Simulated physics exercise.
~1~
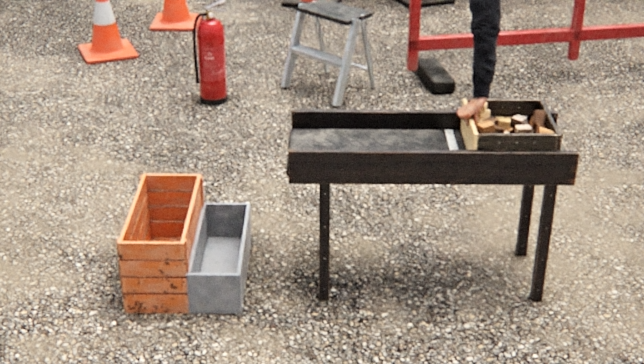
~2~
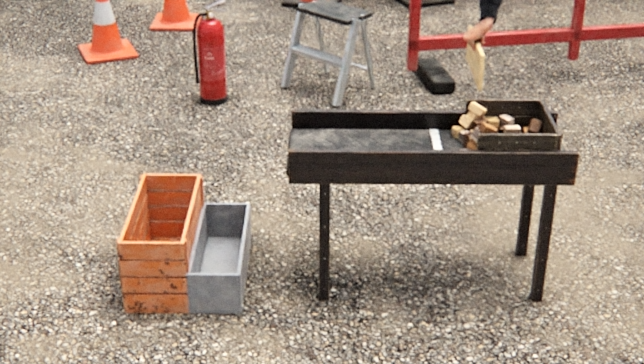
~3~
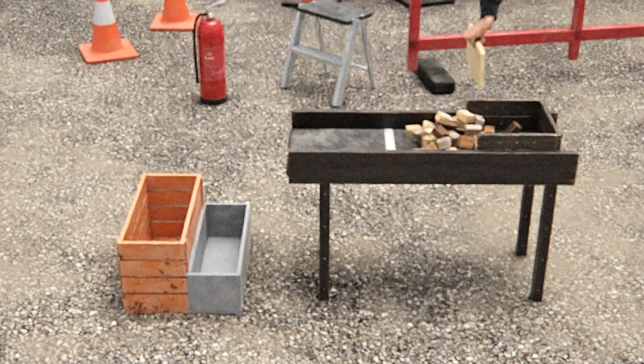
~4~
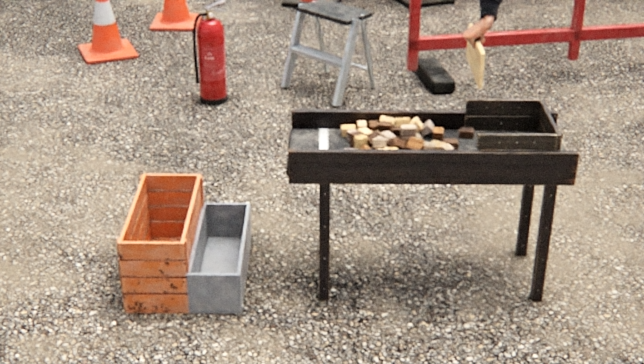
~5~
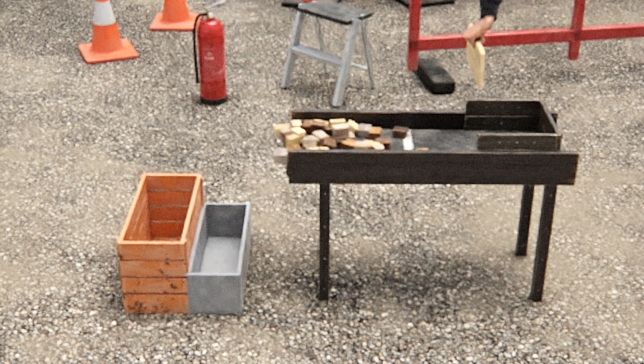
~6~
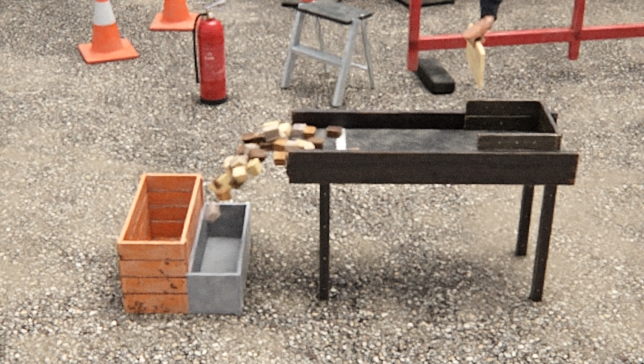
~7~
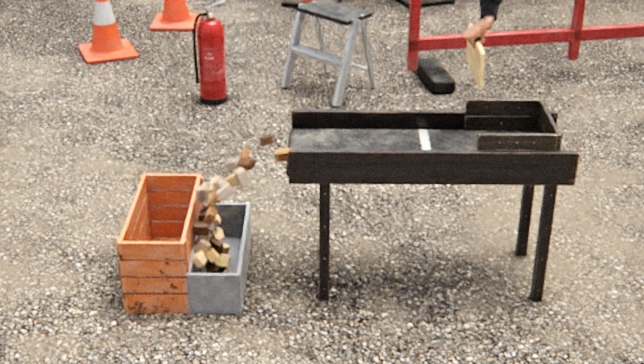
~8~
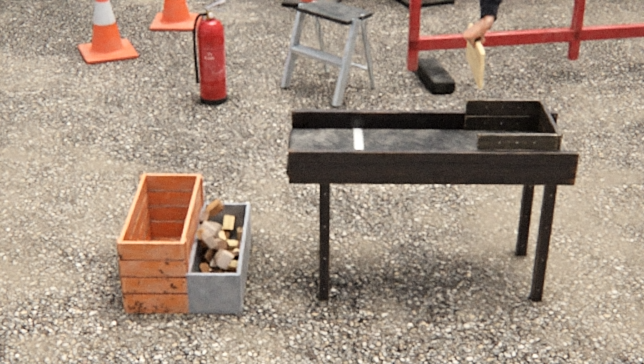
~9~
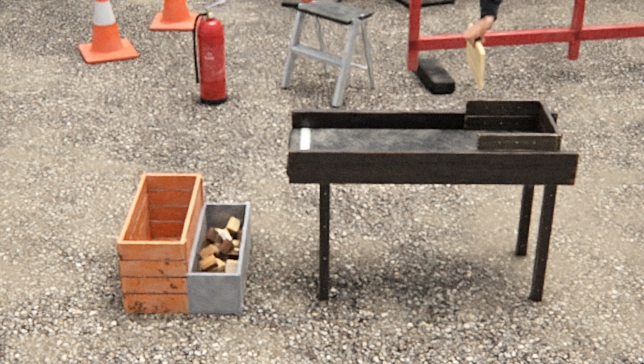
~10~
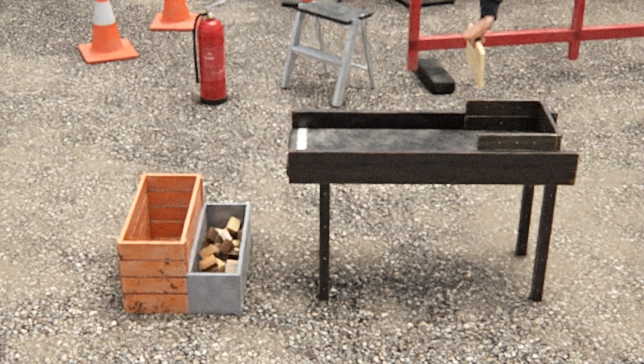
Hand lifting a gate from a black pen, wooden blocks riding a conveyor left and tumbling off its end into a grey tub.
